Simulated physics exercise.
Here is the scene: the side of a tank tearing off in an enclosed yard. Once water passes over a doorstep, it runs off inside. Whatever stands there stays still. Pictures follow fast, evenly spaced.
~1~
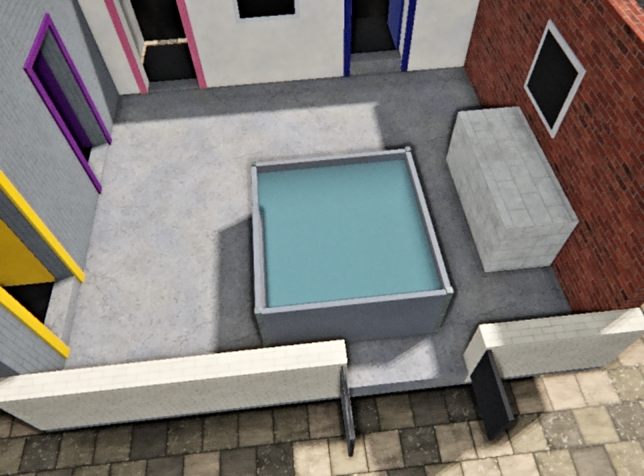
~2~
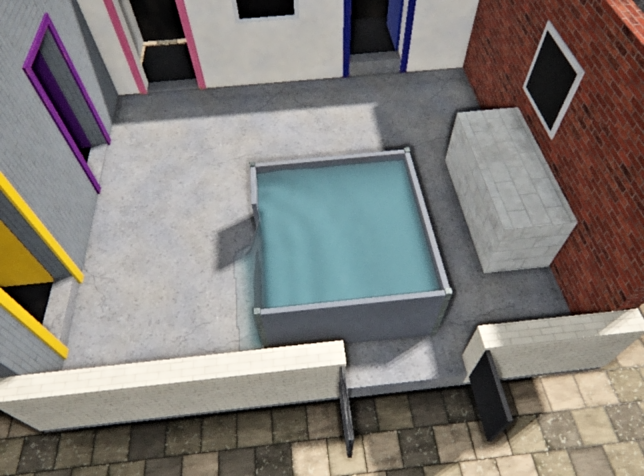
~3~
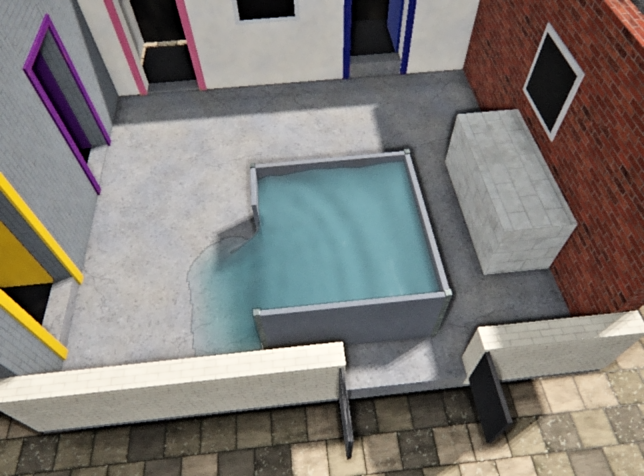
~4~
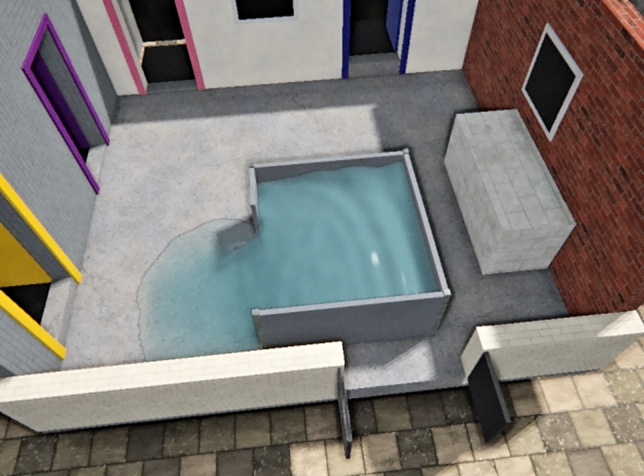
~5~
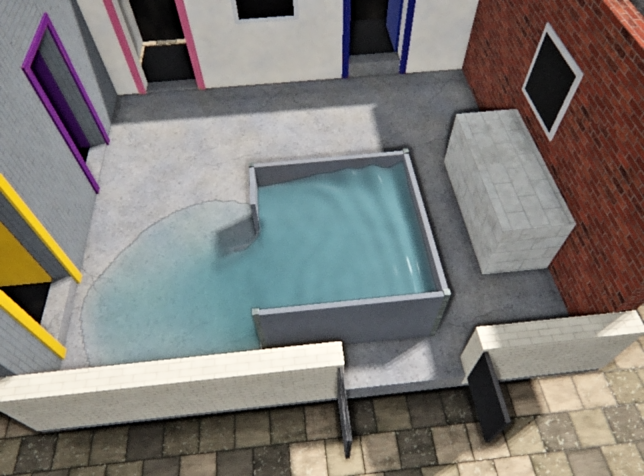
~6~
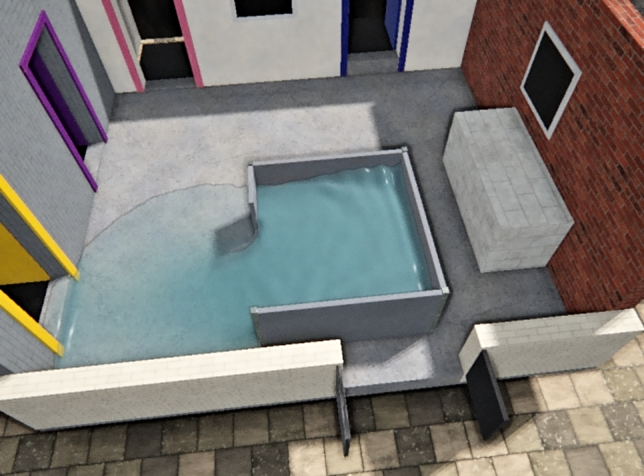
Water pours from the tank's torn left side and spreads across the yard to the yellow-framed doorway.
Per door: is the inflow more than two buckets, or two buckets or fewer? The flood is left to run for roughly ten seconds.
Yellow door - more than two; blue door - two or fewer; purple door - more than two; pink door - more than two.
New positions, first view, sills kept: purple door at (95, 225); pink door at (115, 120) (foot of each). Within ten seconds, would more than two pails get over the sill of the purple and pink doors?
First purple door is flooded, then pink door is flooded.
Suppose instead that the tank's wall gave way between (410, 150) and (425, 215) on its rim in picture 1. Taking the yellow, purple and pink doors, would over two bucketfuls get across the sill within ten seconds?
Yellow door: Falls short; purple door: Crosses the line; pink door: Crosses the line.
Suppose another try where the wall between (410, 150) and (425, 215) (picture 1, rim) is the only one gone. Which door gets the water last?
It's the yellow door.
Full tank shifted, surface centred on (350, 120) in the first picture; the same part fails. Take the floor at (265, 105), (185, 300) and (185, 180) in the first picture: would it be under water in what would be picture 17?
The first spot ends up left untouched, the second sodden and the third sodden.
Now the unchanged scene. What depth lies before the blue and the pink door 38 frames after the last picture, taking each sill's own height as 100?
I'd say around 20 and 500 in a hundred.
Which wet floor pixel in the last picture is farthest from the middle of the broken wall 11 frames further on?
About (117, 93).
A moment on, water covers 25 % of the floor; the yellow door far over two buckets in, the blue door not reached, the purple door wet at the sill, nothing in, the pink door not reached.
Next, water covers 35 % of the floor; the yellow door far over two buckets in, the blue door not reached, the purple door under two buckets in, the pink door not reached.
Then, water covers 60 % of the floor; the yellow door far over two buckets in, the blue door not reached, the purple door over two buckets in, the pink door far over two buckets in.
Later, water covers 85 % of the floor; the yellow door far over two buckets in, the blue door wet at the sill, nothing in, the purple door over two buckets in, the pink door far over two buckets in.
In the end, water covers 100 % of the floor; the yellow door far over two buckets in, the blue door wet at the sill, nothing in, the purple door over two buckets in, the pink door far over two buckets in.
